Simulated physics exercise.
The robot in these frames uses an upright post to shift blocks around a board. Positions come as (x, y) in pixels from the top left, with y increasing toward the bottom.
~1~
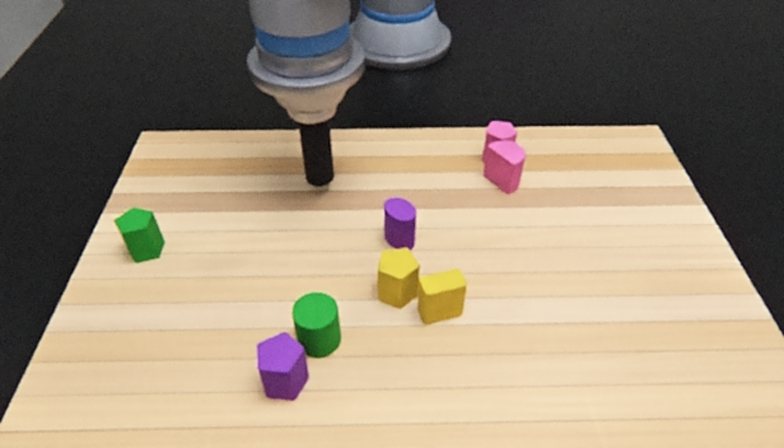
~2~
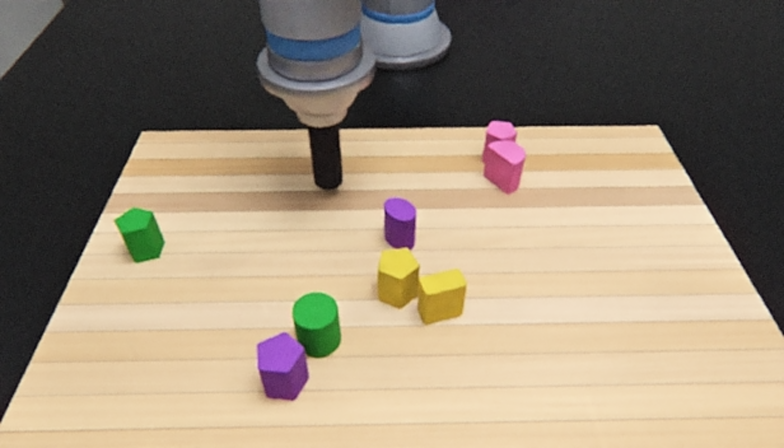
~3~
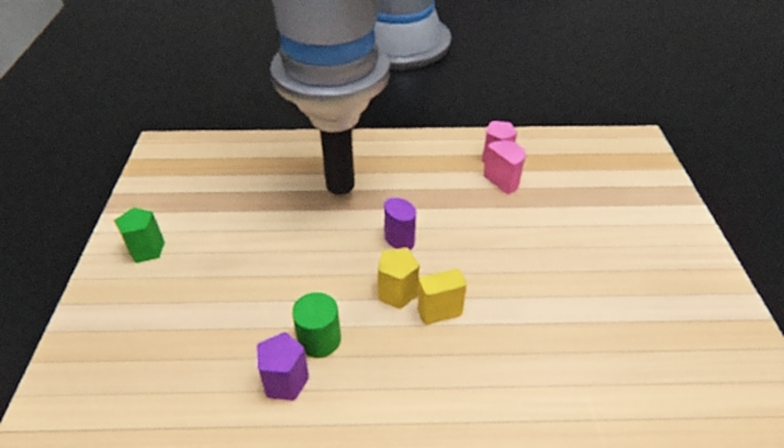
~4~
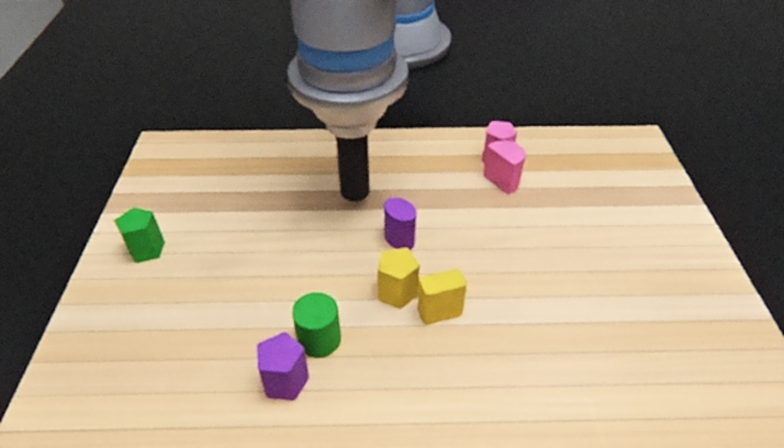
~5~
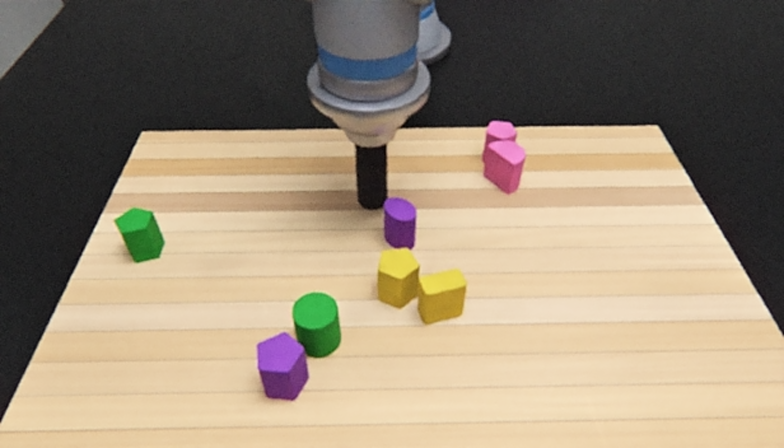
The robot arm moves its black post right and slightly forward, nearing the purple oval block.
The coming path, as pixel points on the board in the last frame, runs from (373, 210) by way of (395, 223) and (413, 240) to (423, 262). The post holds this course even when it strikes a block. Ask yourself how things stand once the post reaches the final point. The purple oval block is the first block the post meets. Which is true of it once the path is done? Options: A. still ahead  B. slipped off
That would be A.
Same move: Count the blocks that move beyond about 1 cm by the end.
Only one block.
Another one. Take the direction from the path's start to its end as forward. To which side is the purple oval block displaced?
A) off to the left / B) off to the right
Choice B: Off to the right.
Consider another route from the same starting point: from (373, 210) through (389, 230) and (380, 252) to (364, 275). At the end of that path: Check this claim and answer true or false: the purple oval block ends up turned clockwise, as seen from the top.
My answer: False.
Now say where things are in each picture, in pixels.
In the first picture, post's lower end (320, 178); yellow pentagonal block (398, 262); purple oval block (400, 208).
In the second picture, post (329, 181); blocks still.
In the third picture, post (341, 186); blocks still.
In the fourth picture, post (355, 192); blocks still.
In the fifth picture, post (373, 200); yellow pentagonal block (398, 262); purple oval block (400, 208).
On the path given first. Halfway along, post (406, 222); purple oval block (413, 225).
At the end, post (423, 252); yellow pentagonal block still; purple oval block (429, 258).
